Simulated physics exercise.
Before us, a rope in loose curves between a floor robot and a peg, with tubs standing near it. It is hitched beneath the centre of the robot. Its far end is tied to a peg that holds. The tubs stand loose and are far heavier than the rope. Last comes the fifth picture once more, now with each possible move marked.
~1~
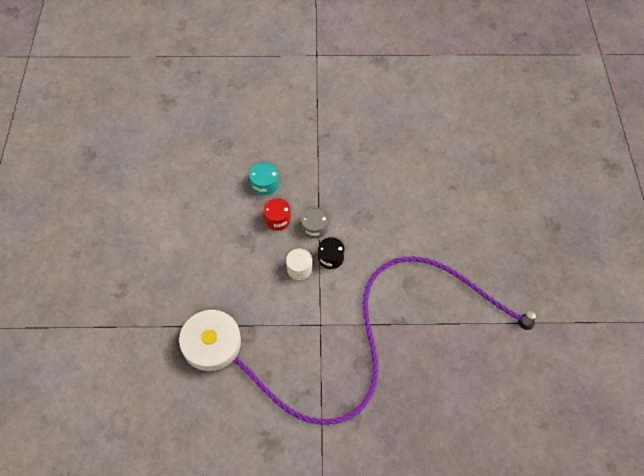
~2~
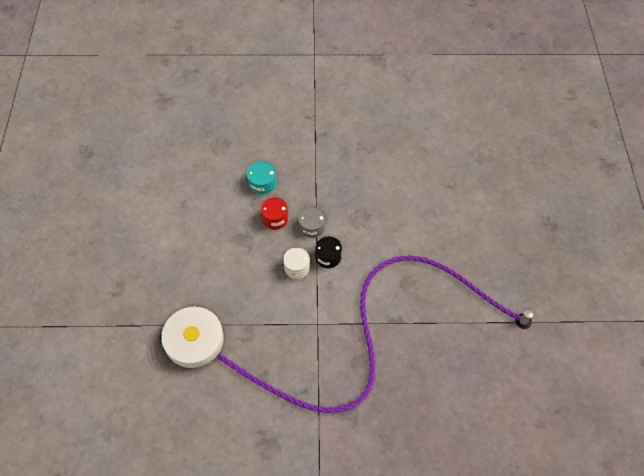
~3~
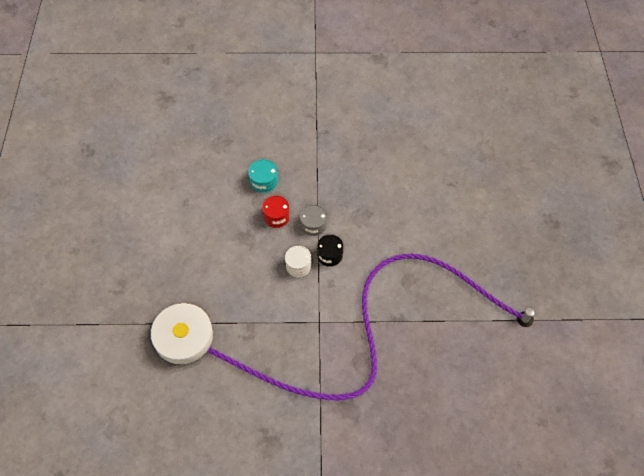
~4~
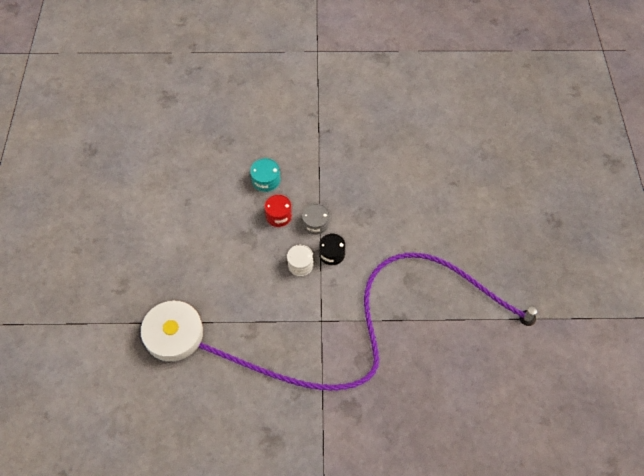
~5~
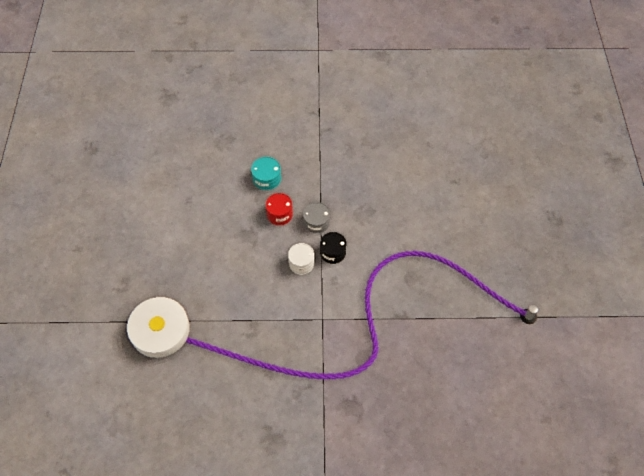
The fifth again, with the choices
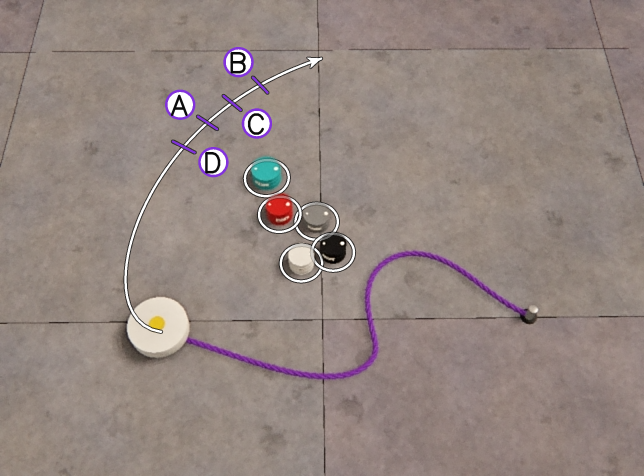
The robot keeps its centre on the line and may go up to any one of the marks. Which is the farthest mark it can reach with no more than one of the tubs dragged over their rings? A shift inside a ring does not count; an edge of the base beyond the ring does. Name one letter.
It should halt at B.
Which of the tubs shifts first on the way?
White.
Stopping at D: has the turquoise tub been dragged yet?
By then, no.
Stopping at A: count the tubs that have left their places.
By then, none.
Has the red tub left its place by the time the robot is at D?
No.
On the marked copy, A at (207, 123); B at (260, 85); C at (232, 103); D at (184, 147); the route from (161, 332) via (175, 157) to (321, 59).
With B. Early on, robot (132, 227).
Further on, robot (189, 134).
At the end, robot (260, 79); white tub (308, 248); one over the rings.
As for the rest, A is within the limit but short; C is within the limit but short; D is within the limit but short.
